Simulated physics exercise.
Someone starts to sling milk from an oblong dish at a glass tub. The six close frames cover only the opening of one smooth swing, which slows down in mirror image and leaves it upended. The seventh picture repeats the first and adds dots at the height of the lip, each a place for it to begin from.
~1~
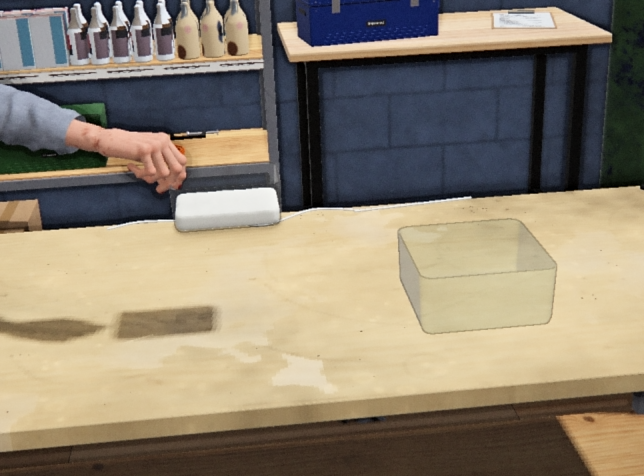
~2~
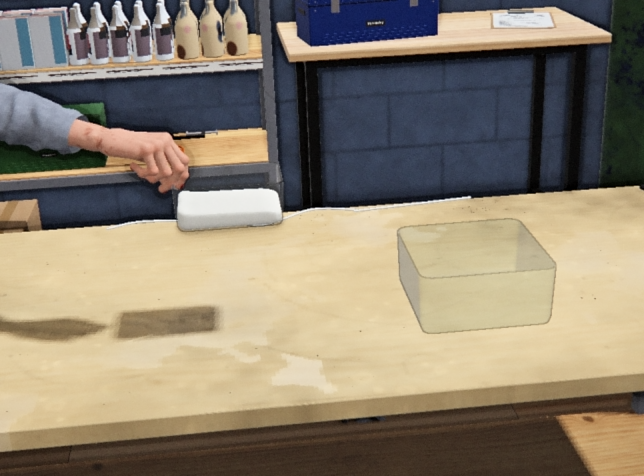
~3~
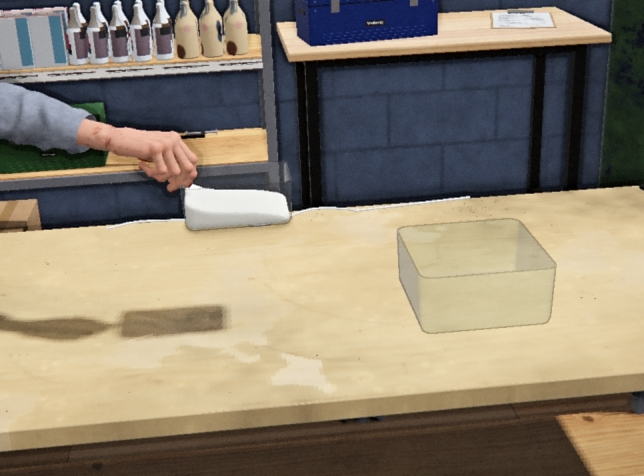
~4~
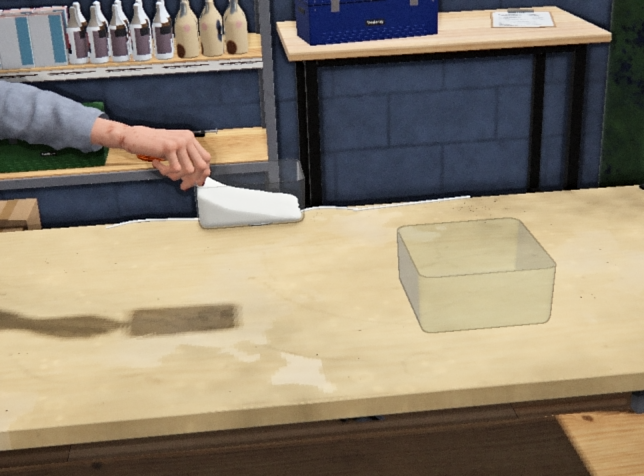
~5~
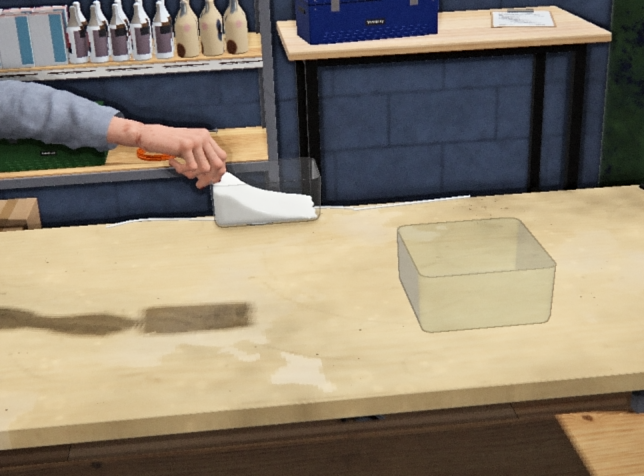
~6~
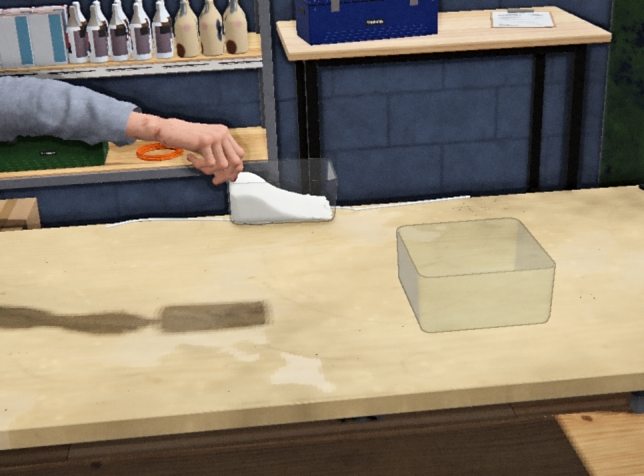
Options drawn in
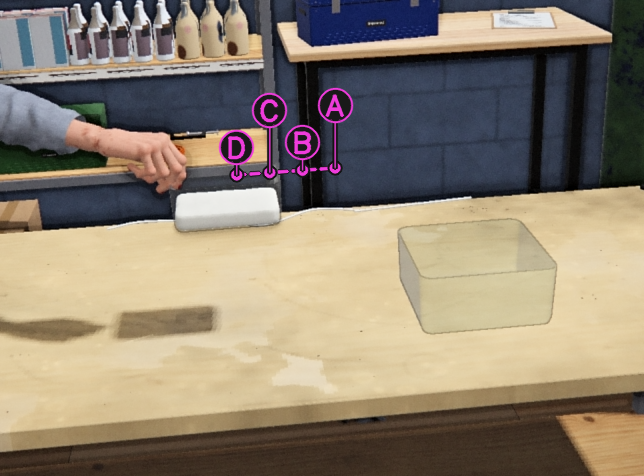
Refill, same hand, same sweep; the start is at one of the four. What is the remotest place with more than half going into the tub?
It is B.
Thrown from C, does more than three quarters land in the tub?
No, it does not.
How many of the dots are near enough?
Two.
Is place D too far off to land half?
Yes, it does.
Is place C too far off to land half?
Yes, it does.
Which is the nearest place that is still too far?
That would be C.
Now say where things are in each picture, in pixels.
Upright, lip at (276, 172); tub from (421, 332) to (551, 321); nothing has left yet, in the first frame.
Upright, lip at (279, 171); nothing has left yet, in the second frame.
Upright, lip at (287, 170); nothing has left yet, in the third frame.
Upright, lip at (300, 169); nothing has left yet, in the fourth frame.
Upright, lip at (315, 167); nothing has left yet, in the fifth frame.
Tipped about 2°, lip at (332, 168); nothing has left yet, in the sixth frame.
In magenta, A at (335, 167); B at (302, 170); C at (269, 172); D at (236, 175).
If A is chosen, about 79 % lands in the tub, 13 % falls short and 8 % goes beside or beyond.
If B is chosen, about 66 % lands in the tub, 29 % falls short and 4 % goes beside or beyond.
If C is chosen, about 35 % lands in the tub, 62 % falls short and 3 % goes beside or beyond.
If D is chosen, about 15 % lands in the tub, 82 % falls short and 3 % goes beside or beyond.
